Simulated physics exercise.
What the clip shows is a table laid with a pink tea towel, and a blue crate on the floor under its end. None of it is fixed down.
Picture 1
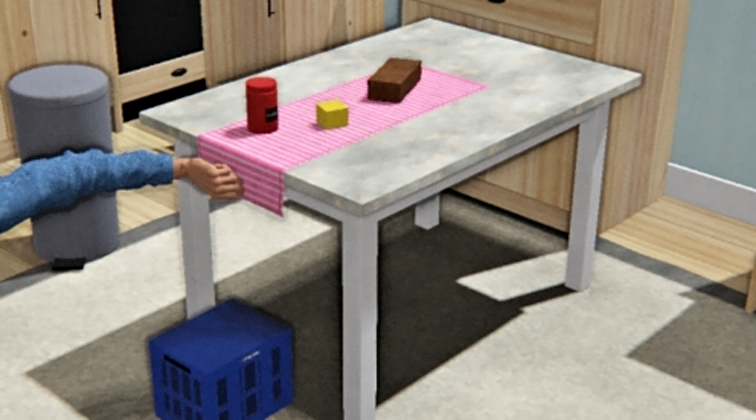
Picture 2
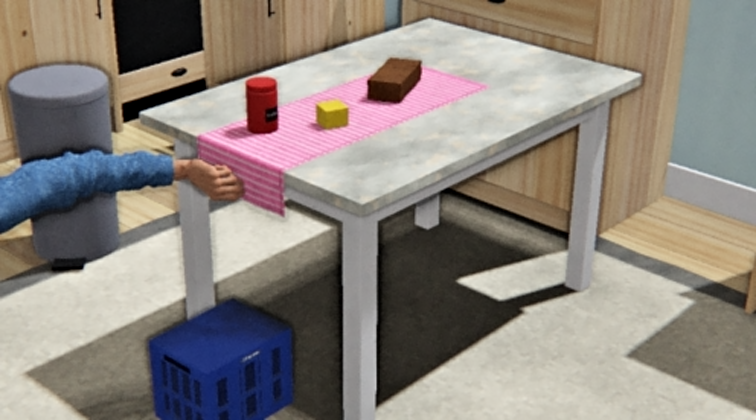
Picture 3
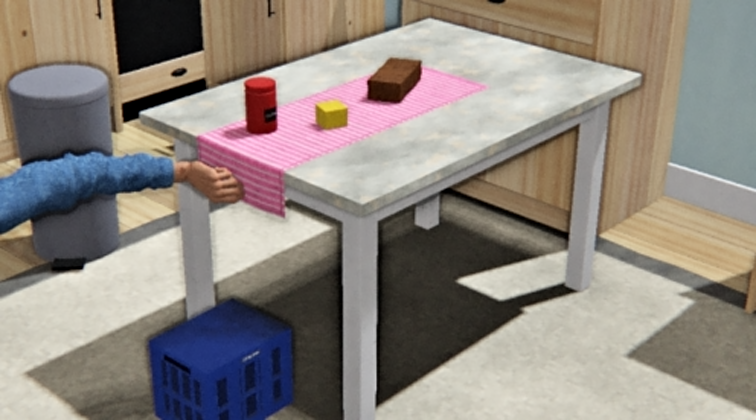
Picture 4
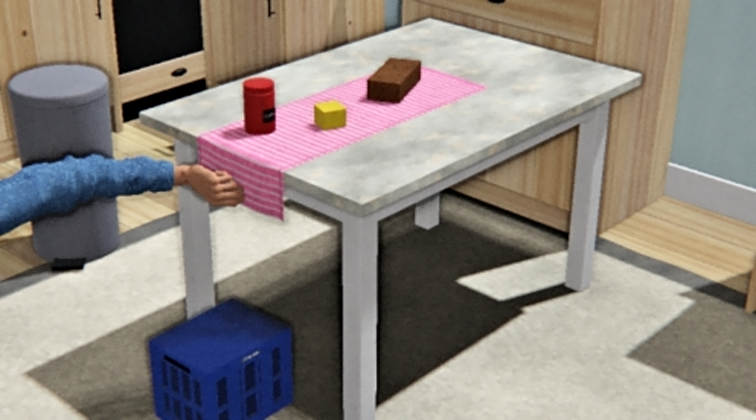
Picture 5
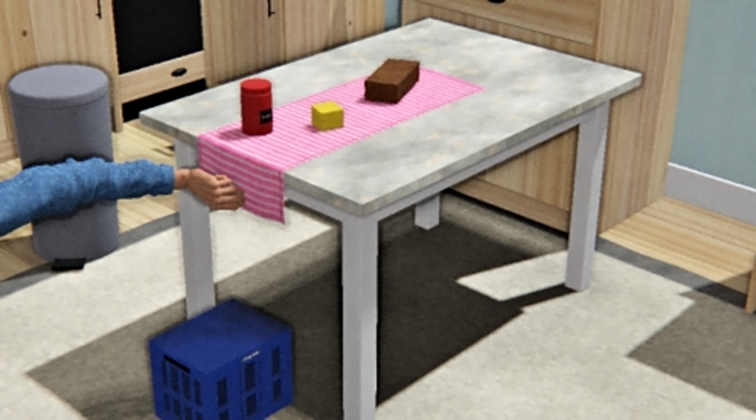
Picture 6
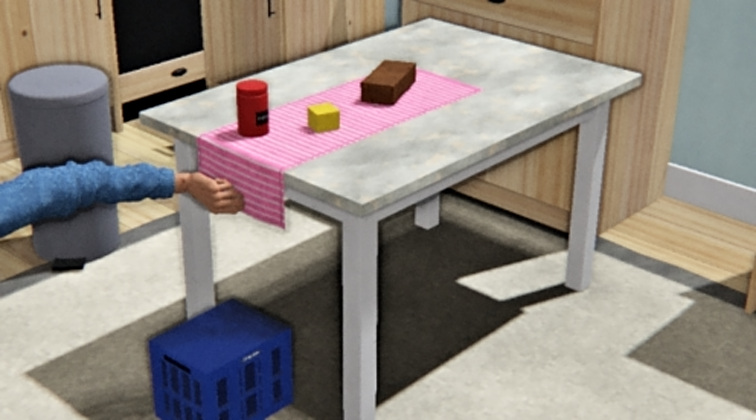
In a kitchen, a hand slowly pulling a pink tea towel slightly over the table's edge, red jar, yellow block and brick moving with it.
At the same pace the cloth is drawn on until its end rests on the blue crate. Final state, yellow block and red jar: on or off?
Yellow block - off; red jar - off.
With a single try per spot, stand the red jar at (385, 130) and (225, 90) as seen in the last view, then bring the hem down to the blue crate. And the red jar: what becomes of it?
It does not fall the first time and does not fall the second time.
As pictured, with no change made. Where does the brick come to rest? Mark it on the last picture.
In the last view its middle is at (305, 114).
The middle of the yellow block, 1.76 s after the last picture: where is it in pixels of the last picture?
Approx. position: (182, 293).
Then, 0.78 s on from there, hem going down; block carried along near (284, 133); jar over the edge.
Then, 1.76 s on from there, hem on the crate; block down below near (181, 294); jar down below near (167, 301).
In the end, hem on the crate; block down below near (177, 322); jar down below near (167, 301). The yellow block goes over the edge and the red jar is carried off the end.
